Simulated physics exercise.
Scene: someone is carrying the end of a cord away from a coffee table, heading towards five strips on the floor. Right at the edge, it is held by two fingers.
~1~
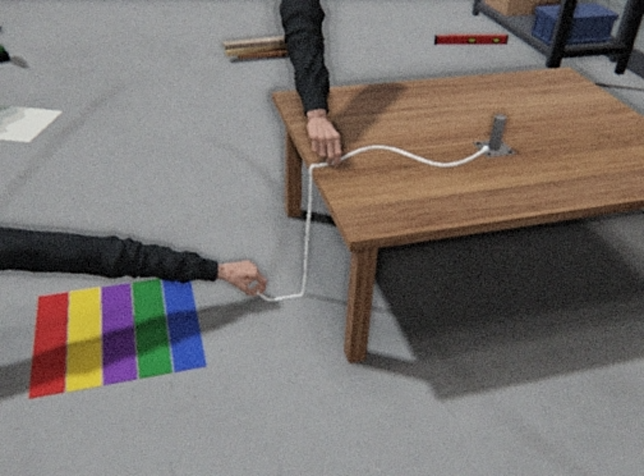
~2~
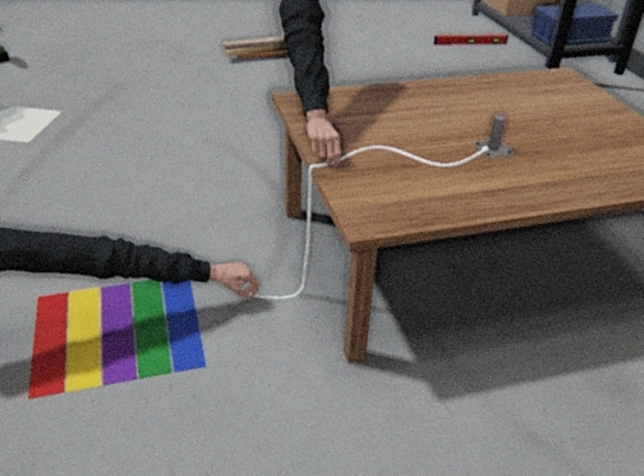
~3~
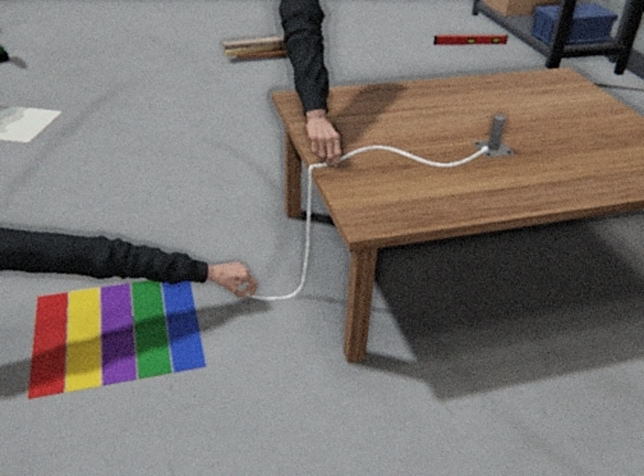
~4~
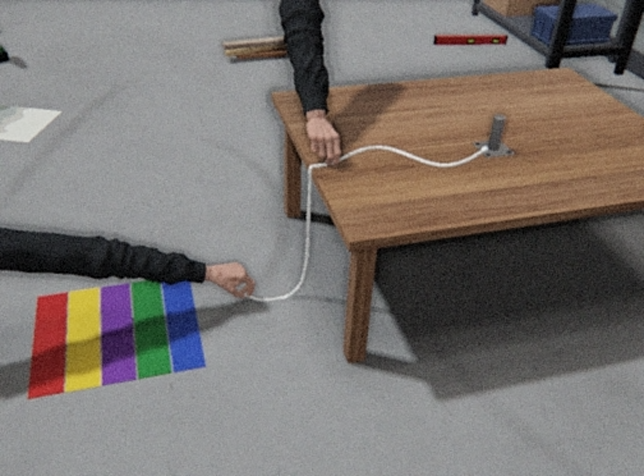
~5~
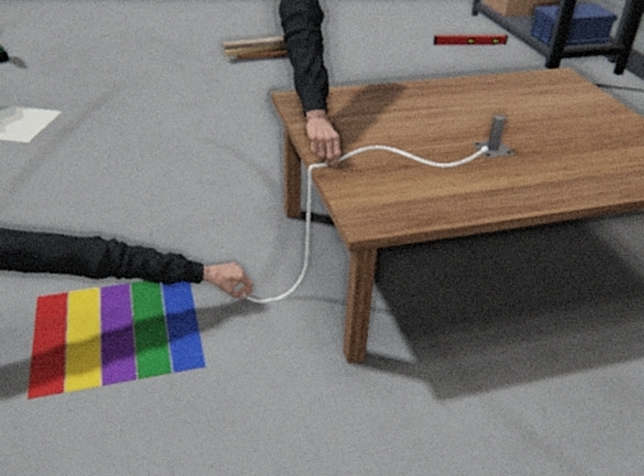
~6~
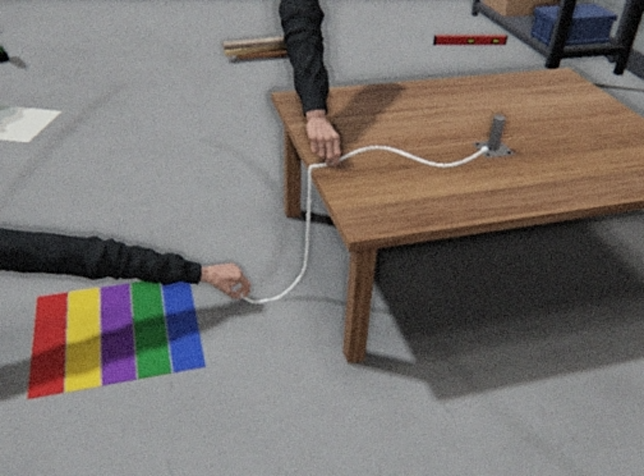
To begin with, one hand pins a white cord at the edge of a wooden coffee table while another holds its loose end low over the floor, right of five coloured strips. The lower hand then draws the end slightly left, and the hanging cord shifts into a softer curve.
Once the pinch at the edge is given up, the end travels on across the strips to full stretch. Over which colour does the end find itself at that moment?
I would say over purple.
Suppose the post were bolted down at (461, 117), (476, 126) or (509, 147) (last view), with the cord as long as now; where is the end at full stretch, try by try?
Try by try, about (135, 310), (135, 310) and (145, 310).
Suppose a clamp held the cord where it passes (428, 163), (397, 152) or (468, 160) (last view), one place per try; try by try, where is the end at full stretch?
It ends up near (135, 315) the first time, (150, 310) the second and (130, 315) the third.
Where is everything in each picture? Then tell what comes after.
End (258, 293); blue (187, 351); green (154, 356); purple (119, 362); yellow (84, 369); red (48, 375), in the first frame.
End (250, 294); cord through (470, 159) (412, 156) (353, 154) (310, 184) (308, 239) (301, 289), in the second frame.
End (248, 294), in the third frame.
End (246, 295); cord through (470, 159) (411, 157) (352, 154) (310, 184) (308, 240) (297, 289), in the fourth frame.
End (244, 295), in the fifth frame.
End (242, 295); cord through (470, 159) (411, 157) (352, 154) (310, 184) (307, 240) (291, 288), in the sixth frame.
Soon after, end near (181, 305); over blue.
After that, end near (142, 311); over green.
At the stop, end near (120, 315); over purple. The purple one.
